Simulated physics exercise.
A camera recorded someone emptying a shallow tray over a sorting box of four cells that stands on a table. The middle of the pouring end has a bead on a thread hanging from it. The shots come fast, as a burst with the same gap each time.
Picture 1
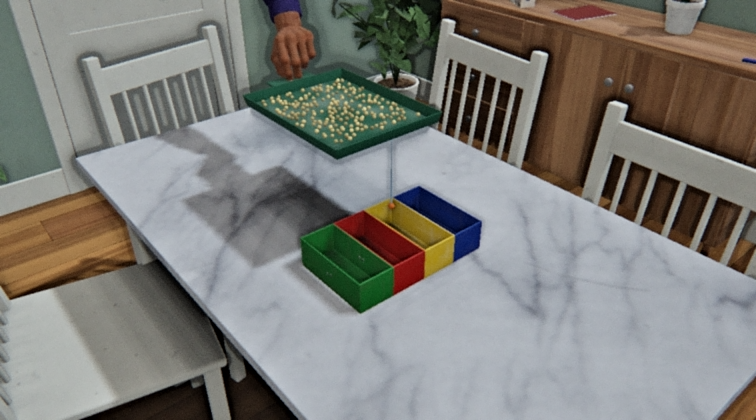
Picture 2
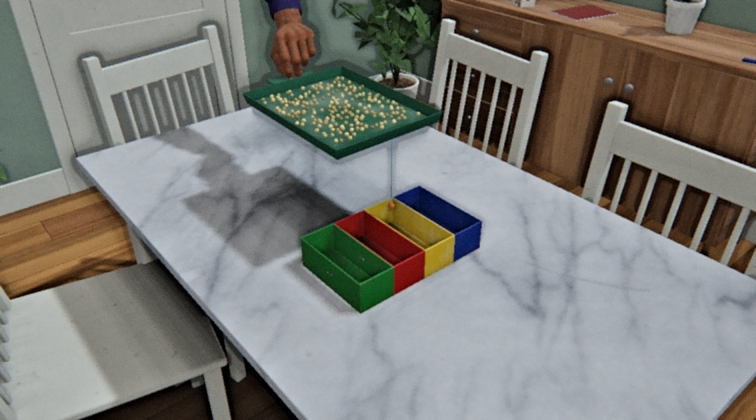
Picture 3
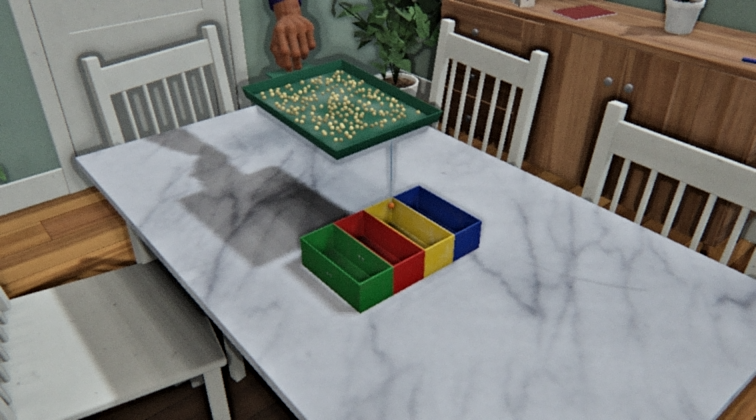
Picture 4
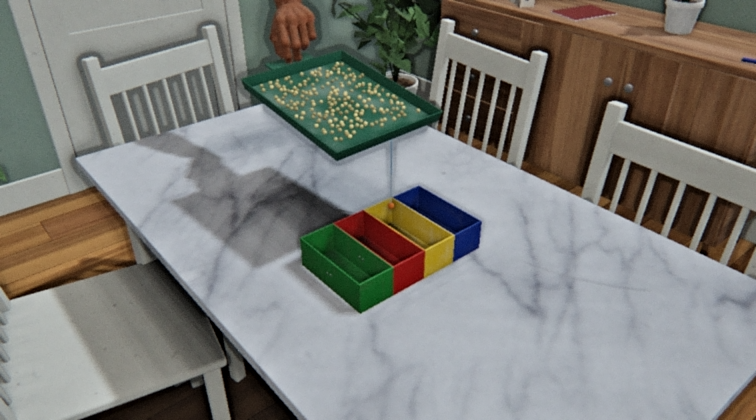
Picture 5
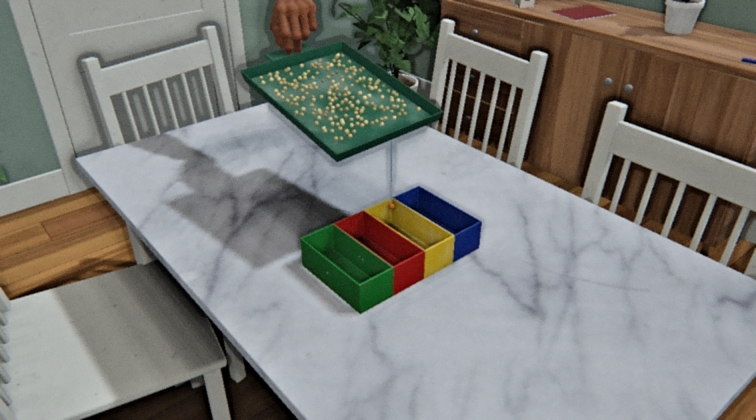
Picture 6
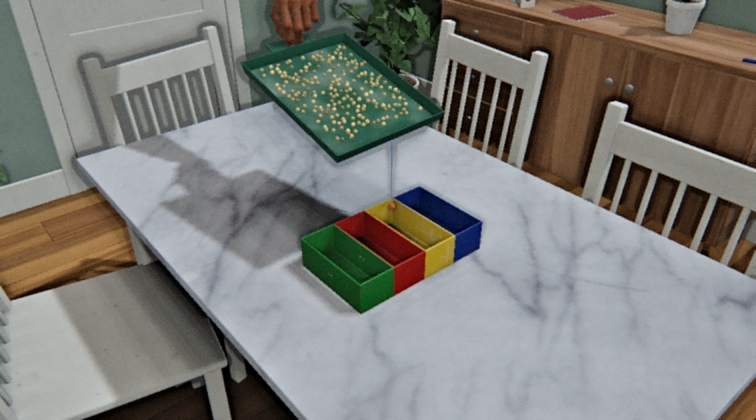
A green tray of small pale beans gradually tilting toward its near left corner above a four-coloured sorting box on a marble table.
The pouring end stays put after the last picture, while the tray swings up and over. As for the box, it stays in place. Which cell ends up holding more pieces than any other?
The red cell ends up holding the most.
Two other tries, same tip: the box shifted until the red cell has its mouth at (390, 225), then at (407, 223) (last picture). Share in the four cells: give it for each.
In turn about 100 and about 80 percent.
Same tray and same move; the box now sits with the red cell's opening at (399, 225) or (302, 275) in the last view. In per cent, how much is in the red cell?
About 30 per cent, then about 0 per cent.
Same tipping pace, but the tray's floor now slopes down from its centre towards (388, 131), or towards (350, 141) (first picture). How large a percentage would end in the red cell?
The first try gives close to 10 per cent, the second close to 30 per cent.
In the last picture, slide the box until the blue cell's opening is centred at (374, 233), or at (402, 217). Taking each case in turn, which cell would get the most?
The first position gives the blue cell, and the second gives yellow.
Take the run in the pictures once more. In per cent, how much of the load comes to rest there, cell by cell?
Green cell: 30 per cent; red cell: 40 per cent; yellow cell: 30 per cent; blue cell: 0 per cent.
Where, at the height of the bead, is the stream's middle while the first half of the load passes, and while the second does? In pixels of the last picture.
The first part passes (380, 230); everything after passes (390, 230).
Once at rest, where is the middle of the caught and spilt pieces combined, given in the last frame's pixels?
Near (387, 268).
Soon, tray tipped steeply; nearly all on the tray; a stray few in the red cell; a stray few in the yellow cell; a stray few in the green cell; a small part falling or outside the box.
A while on, tray tipped past a quarter turn; about half on the tray; a small part in the red cell; a small part in the green cell; a stray few in the yellow cell; about a quarter falling or outside the box.
Towards the end, tray tipped past a quarter turn; about a third in the red cell; about a quarter in the yellow cell; about a quarter in the green cell; a stray few in the blue cell; a stray few falling or outside the box.
Finally, tray tipped past a quarter turn; about a third in the red cell; about a quarter in the yellow cell; about a quarter in the green cell; a stray few in the blue cell; a stray few outside the box.
